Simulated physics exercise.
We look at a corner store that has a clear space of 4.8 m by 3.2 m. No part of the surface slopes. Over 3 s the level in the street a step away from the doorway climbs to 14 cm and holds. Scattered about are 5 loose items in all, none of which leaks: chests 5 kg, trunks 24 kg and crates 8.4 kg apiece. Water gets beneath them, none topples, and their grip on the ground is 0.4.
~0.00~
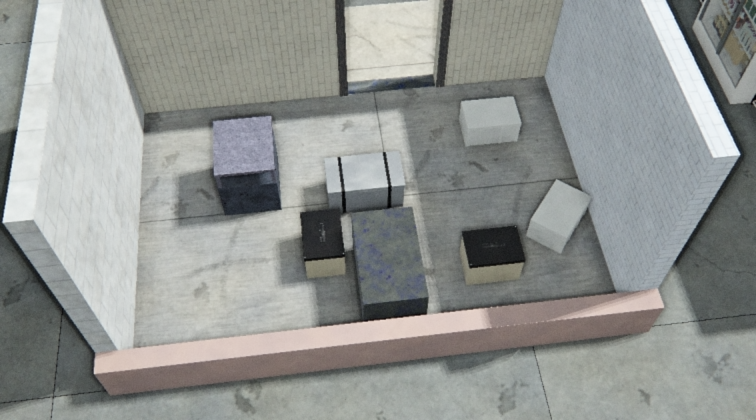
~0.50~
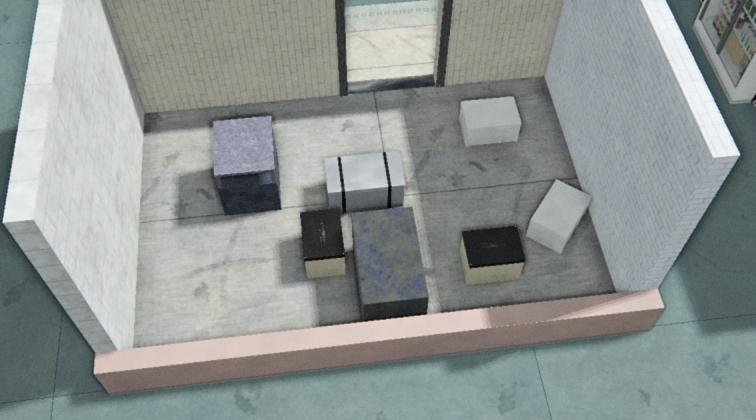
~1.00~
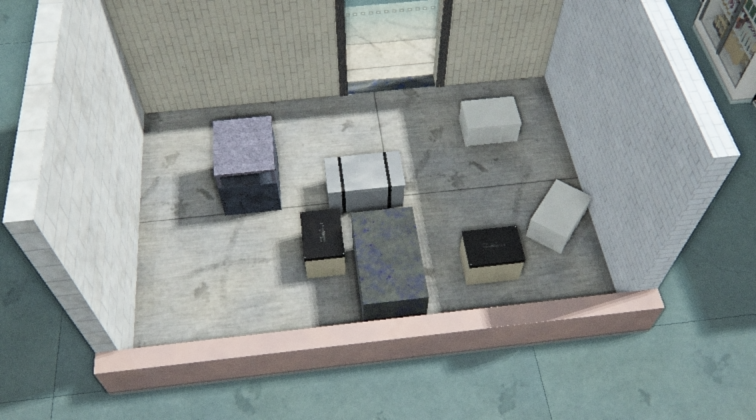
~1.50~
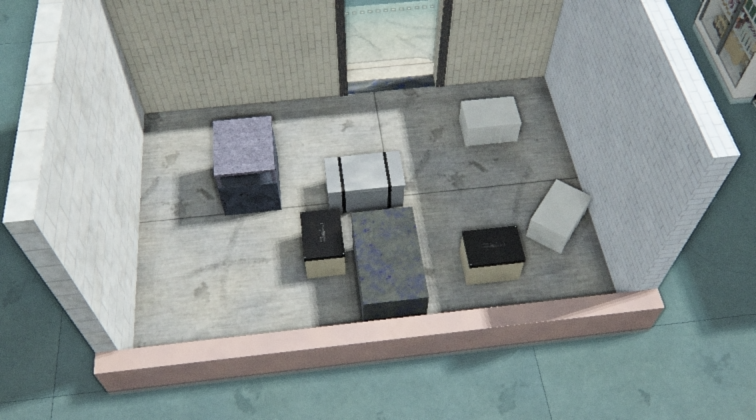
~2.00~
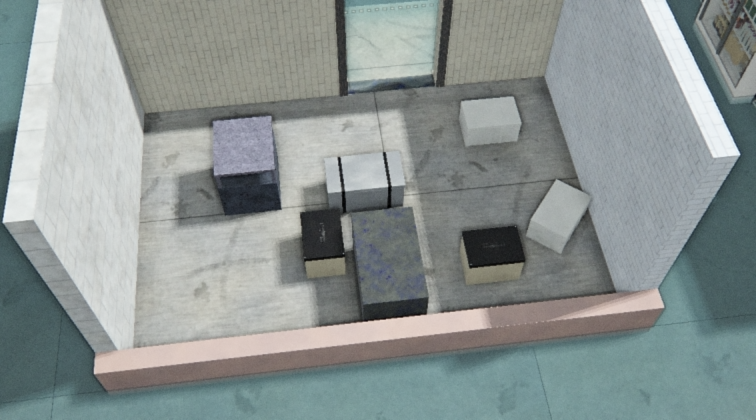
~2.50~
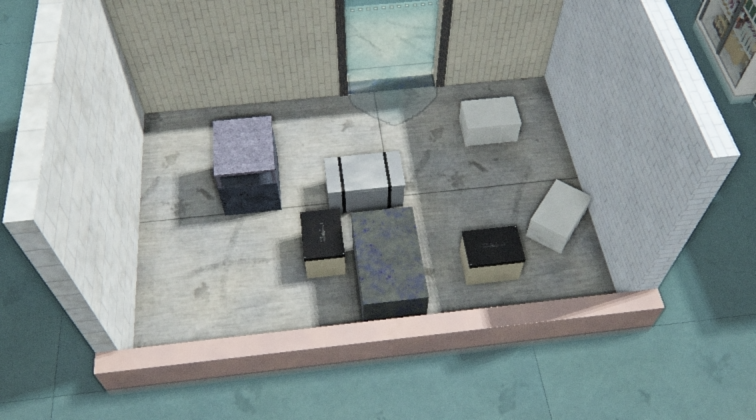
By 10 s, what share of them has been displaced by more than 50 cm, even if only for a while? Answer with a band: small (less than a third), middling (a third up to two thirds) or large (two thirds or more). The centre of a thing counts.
Middling.
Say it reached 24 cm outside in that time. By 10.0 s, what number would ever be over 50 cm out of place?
I count 5 of them in that case.
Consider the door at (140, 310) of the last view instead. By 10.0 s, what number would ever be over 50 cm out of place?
Then it comes to 1.
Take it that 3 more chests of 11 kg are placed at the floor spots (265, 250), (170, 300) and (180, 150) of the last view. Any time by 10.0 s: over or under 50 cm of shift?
So the first ends up below the threshold, the second below the threshold, the third below the threshold.
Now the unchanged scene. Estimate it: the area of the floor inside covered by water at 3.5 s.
Somewhere around 2.0 m2, roughly.
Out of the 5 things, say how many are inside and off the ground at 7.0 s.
Total: 1.
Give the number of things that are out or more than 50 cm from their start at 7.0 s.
By my tally, 1.
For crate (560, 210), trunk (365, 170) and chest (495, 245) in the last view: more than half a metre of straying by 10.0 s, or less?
Taking them in that order, the first is beyond the limit, the second within the limit and the third beyond the limit.
After 3.5 s 0 of 5 are over 50 cm from their spots; 0 afloat.
After 4.5 s 0 of 5 are over 50 cm from their spots; 0 afloat.
After 7.0 s 1 of 5 are over 50 cm from their spots; 1 afloat.
After 10.0 s 2 of 5 are over 50 cm from their spots, and 2 have been at some point; 4 afloat.
